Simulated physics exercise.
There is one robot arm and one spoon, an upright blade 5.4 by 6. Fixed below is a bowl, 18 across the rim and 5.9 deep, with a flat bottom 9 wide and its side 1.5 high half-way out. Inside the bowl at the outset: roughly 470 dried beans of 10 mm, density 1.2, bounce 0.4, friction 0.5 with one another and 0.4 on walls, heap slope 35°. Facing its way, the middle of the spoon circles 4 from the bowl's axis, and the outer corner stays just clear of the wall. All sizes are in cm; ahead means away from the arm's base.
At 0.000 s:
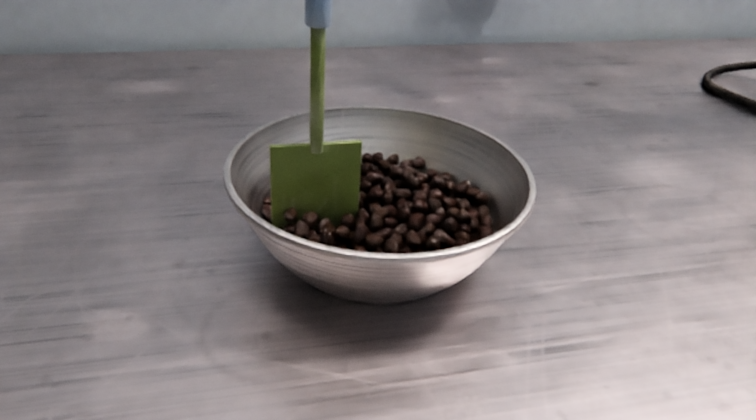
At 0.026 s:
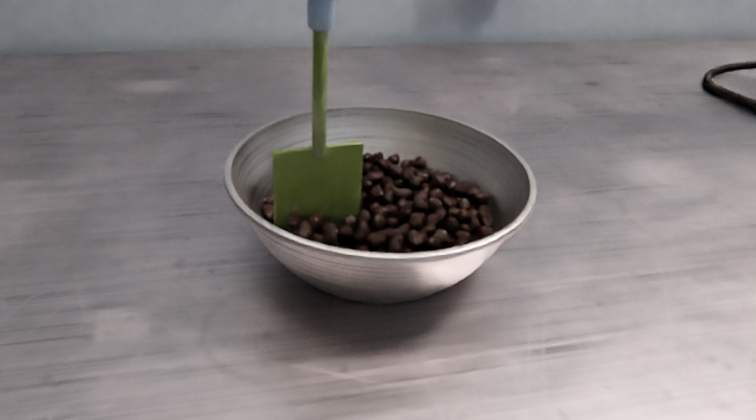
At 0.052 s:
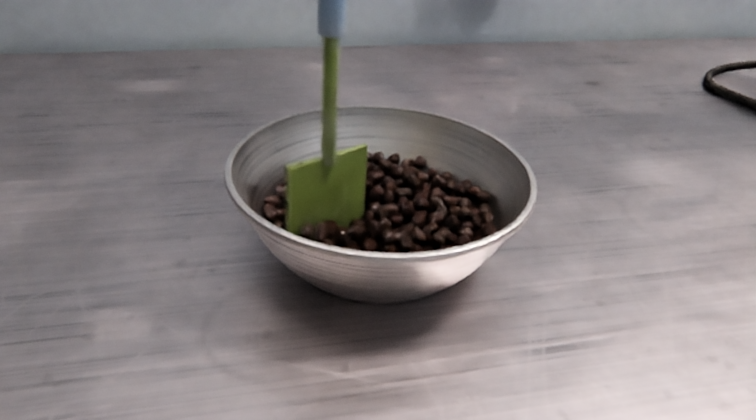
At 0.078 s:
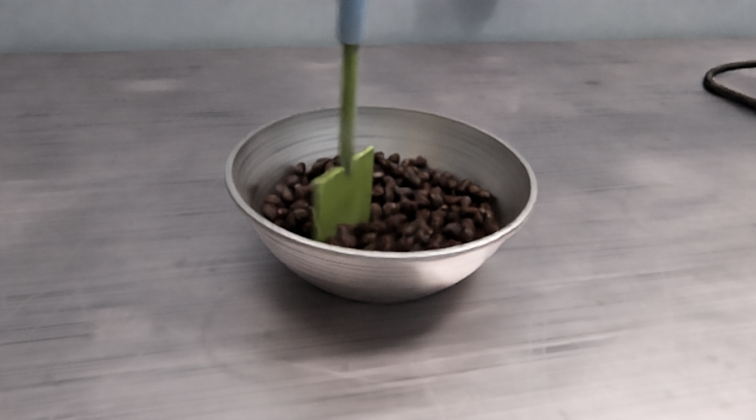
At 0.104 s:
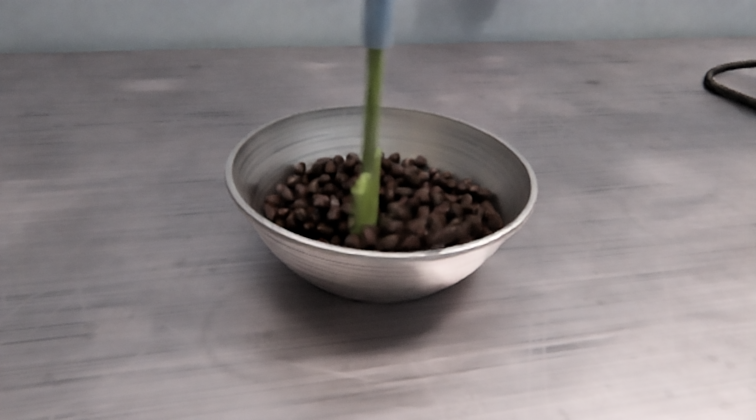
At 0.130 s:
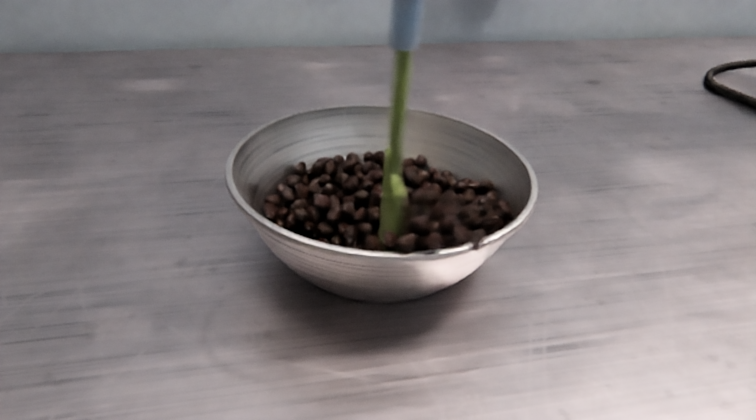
A robot arm, barely in view, moved a green spatula with a blue handle from left to right through dark beans in a metal bowl, turning its flat blade edge-on as the beans shifted around it.
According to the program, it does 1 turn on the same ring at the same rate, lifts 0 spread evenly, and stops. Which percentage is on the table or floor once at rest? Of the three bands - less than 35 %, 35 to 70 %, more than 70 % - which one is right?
The right band is less than 35 %.
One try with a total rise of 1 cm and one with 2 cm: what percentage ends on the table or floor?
About 25 and 15 per cent.
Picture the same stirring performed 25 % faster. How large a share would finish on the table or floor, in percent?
Estimate: Near 35 in a hundred.
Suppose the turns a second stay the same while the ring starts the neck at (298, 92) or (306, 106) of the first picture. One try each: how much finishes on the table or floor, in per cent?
Close to 5 and 25 in a hundred.
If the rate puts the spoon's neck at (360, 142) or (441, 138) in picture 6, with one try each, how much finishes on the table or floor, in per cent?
About 15 and 45 %.
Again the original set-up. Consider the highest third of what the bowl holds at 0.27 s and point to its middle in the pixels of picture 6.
Near (446, 149).
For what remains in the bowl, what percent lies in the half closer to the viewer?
Roughly 70 percent of it.
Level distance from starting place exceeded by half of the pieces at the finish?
Around 9 centimetres.
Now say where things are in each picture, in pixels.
The spoon neck at (317, 120), 0° round; upper third of the load around (387, 208), from x 270 to 490, top at y 160; 469 in the bowl, in the first picture.
The spoon neck at (319, 123), 7° round; upper third of the load around (383, 211), from x 270 to 490, top at y 160, in the second picture.
The spoon neck at (329, 131), 24° round; upper third of the load around (390, 220), from x 270 to 490, top at y 160, in the third picture.
The spoon neck at (347, 139), 44° round; upper third of the load around (397, 229), from x 270 to 495, top at y 160, in the fourth picture.
The spoon neck at (370, 145), 63° round; upper third of the load around (412, 225), from x 270 to 495, top at y 160, in the fifth picture.
The spoon neck at (396, 146), 83° round; upper third of the load around (434, 220), from x 270 to 505, top at y 155; 468 in the bowl, 1 in flight or on the tool, in the sixth picture.
After 0.27 s, 188° round, highest piece 9 above the table; 436 in the bowl, 5 on the table or floor, 28 in flight or on the tool.
After 0.41 s, 292° round, highest piece 9 above the table; 381 in the bowl, 60 on the table or floor, 28 in flight or on the tool.
After 0.68 s, 0° round, highest piece 7 above the table; 345 in the bowl, 124 on the table or floor.
After 1.38 s, 0° round, highest piece 6 above the table; 345 in the bowl, 124 on the table or floor.
In the end, 345 in the bowl, 124 on the table or floor. That is 26 % on the table or floor.
